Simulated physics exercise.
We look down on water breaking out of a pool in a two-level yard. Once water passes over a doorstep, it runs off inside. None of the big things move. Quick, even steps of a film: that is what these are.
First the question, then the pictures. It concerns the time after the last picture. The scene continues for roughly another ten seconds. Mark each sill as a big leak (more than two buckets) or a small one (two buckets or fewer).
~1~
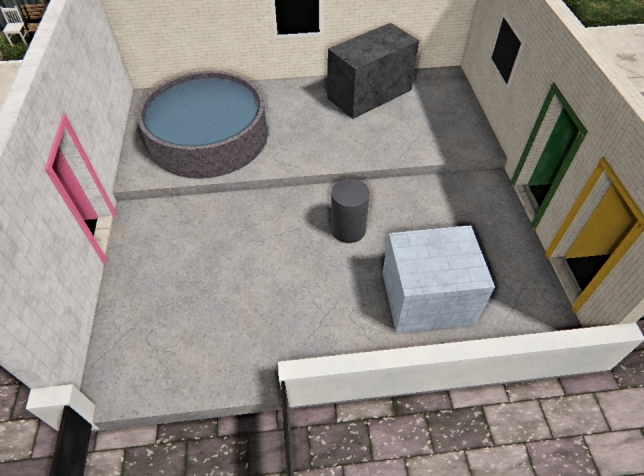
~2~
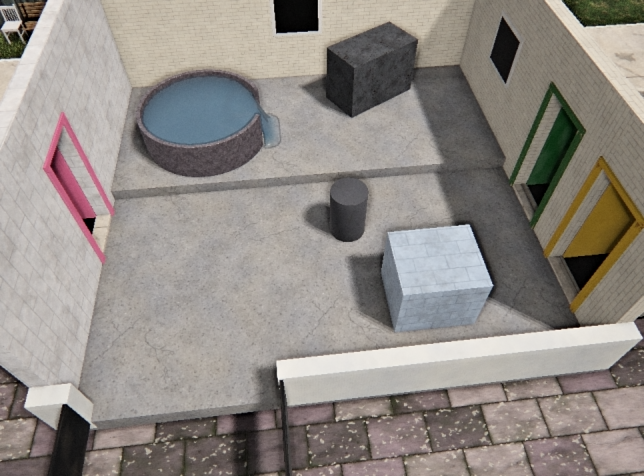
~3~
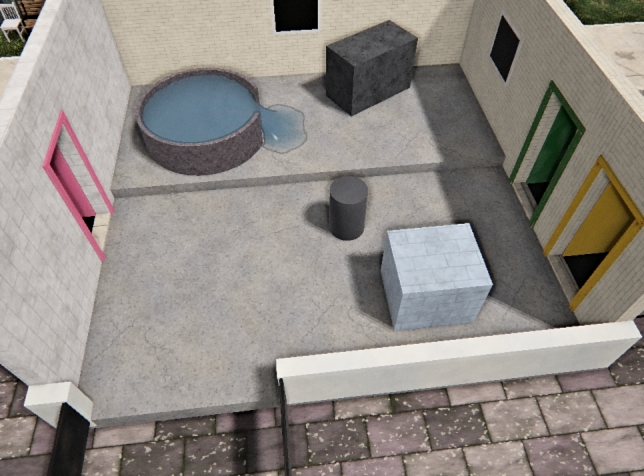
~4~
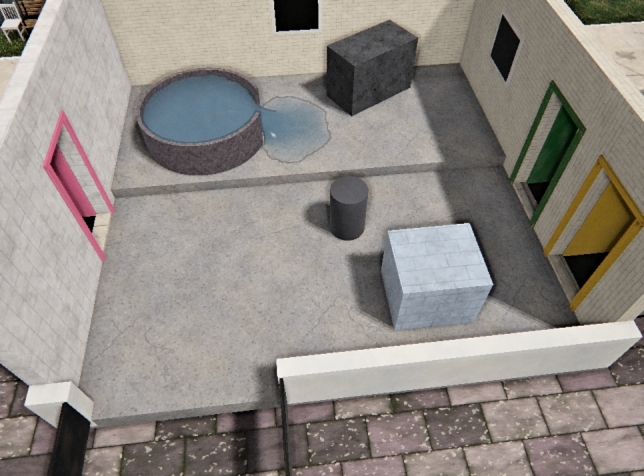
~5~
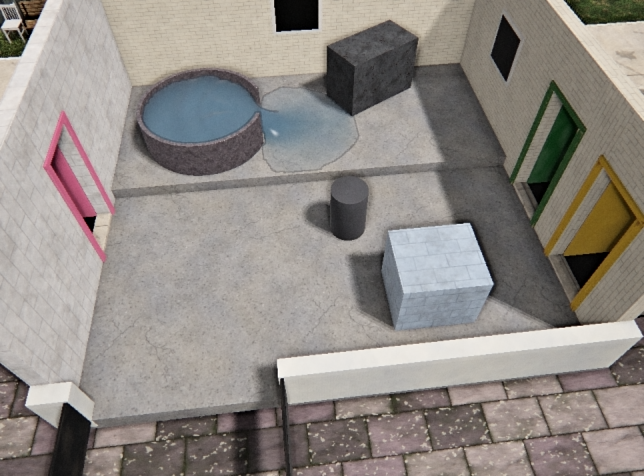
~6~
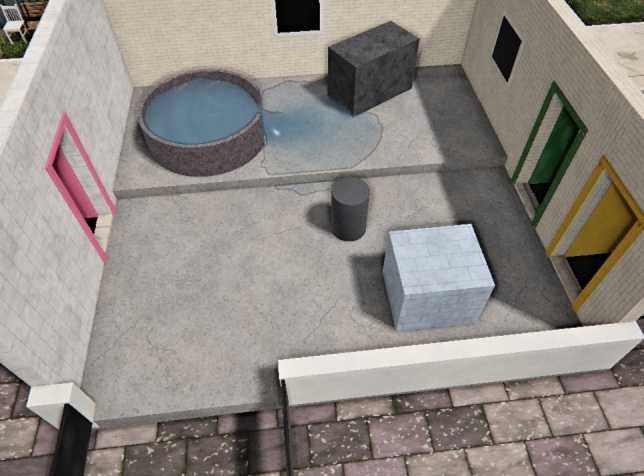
Yellow door: Big; green door: Big; pink door: Small.
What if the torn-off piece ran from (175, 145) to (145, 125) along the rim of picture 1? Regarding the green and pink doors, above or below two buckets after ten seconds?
As I see it, the green door stays short of it and the pink door tops the mark.
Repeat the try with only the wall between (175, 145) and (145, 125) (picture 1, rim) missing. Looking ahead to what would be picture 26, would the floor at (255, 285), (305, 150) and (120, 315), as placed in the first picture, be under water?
First kept bare, second kept bare, third soaked through.
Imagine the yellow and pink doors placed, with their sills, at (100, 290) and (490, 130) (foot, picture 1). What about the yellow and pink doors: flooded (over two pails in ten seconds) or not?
In short: Yellow stays within it; pink exceeds the limit.
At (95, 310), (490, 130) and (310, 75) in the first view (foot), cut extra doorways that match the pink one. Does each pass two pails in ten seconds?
Well, the first one doesn't reach it, the next overshoots, and the last overshoots.
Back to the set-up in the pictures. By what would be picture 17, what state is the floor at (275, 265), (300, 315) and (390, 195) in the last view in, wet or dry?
First spot not wet, second not wet, third soaked.
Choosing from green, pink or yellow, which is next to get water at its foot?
The green door.
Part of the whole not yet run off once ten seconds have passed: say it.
I'd say around 92 per cent.
A moment on, water covers 20 % of the floor; the yellow door not reached, the green door not reached, the pink door not reached.
Next, water covers 35 % of the floor; the yellow door not reached, the green door not reached, the pink door not reached.
Then, water covers 45 % of the floor; the yellow door wet at the sill, nothing in, the green door over two buckets in, the pink door not reached.
Later, water covers 55 % of the floor; the yellow door under two buckets in, the green door over two buckets in, the pink door not reached.
In the end, water covers 85 % of the floor; the yellow door over two buckets in, the green door far over two buckets in, the pink door wet at the sill, nothing in.
